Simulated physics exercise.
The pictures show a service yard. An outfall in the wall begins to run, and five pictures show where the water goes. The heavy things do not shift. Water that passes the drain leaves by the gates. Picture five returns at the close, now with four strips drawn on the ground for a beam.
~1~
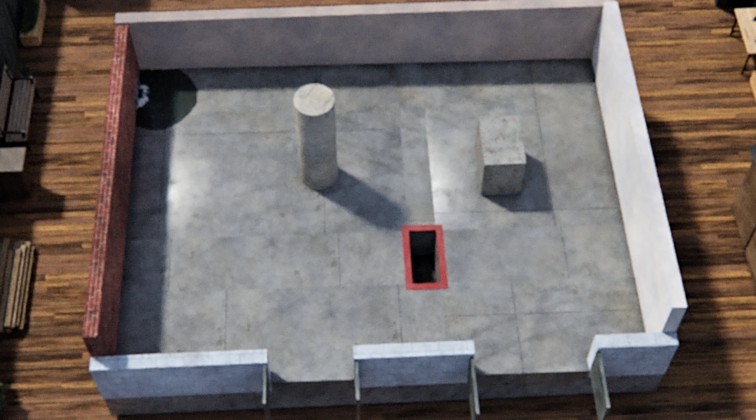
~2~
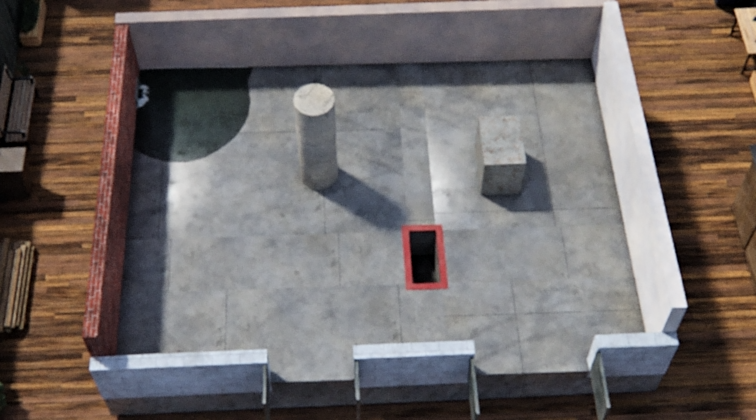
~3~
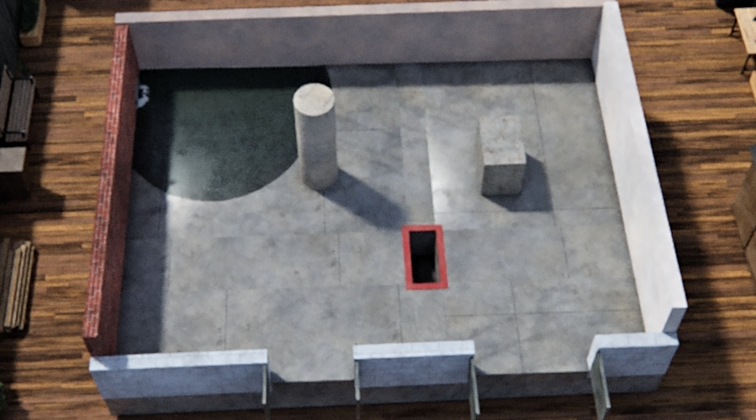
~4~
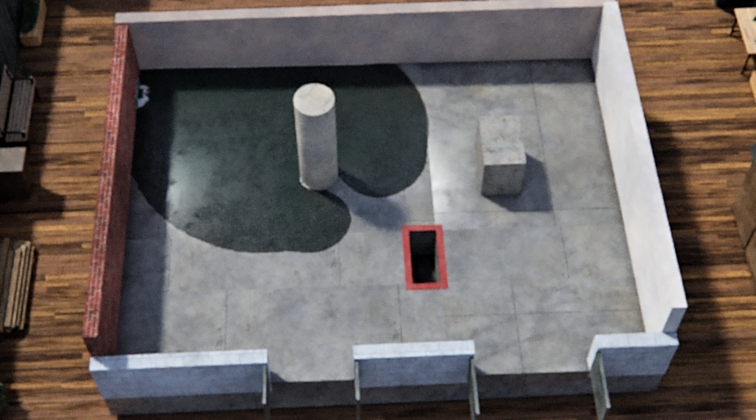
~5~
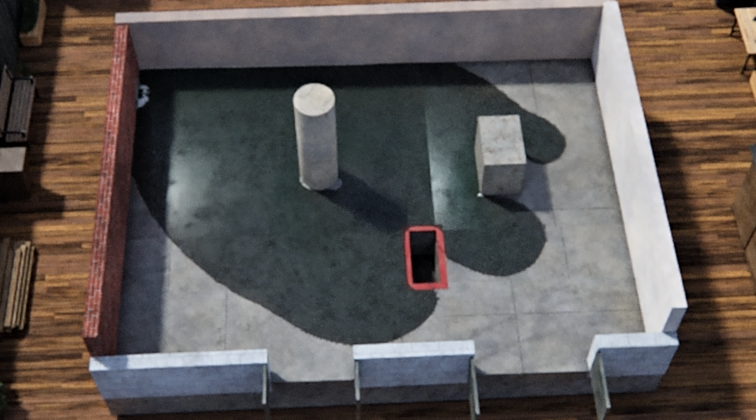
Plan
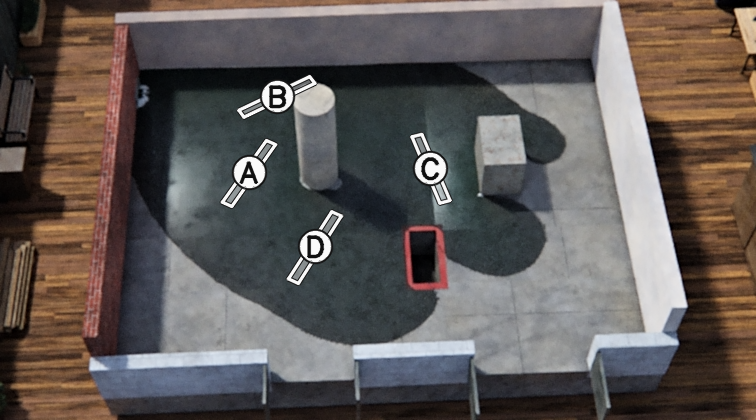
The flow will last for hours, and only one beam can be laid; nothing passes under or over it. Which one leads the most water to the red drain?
I would pick place C.
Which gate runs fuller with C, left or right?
The right gate.
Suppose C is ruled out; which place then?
That would be B.
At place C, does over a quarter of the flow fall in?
Yes.
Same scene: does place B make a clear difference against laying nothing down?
No, hardly at all.
On the marked copy, A from (227, 204) to (270, 142); B from (241, 113) to (312, 80); C from (416, 135) to (444, 201); D from (293, 281) to (336, 213).
For place A, about 10 % of the stream goes into the red drain, about 86 % out by the gates.
For place B, about 16 % of the stream goes into the red drain, about 78 % out by the gates.
For place C, about 33 % of the stream goes into the red drain, about 62 % out by the gates.
For place D, about 10 % of the stream goes into the red drain, about 87 % out by the gates.
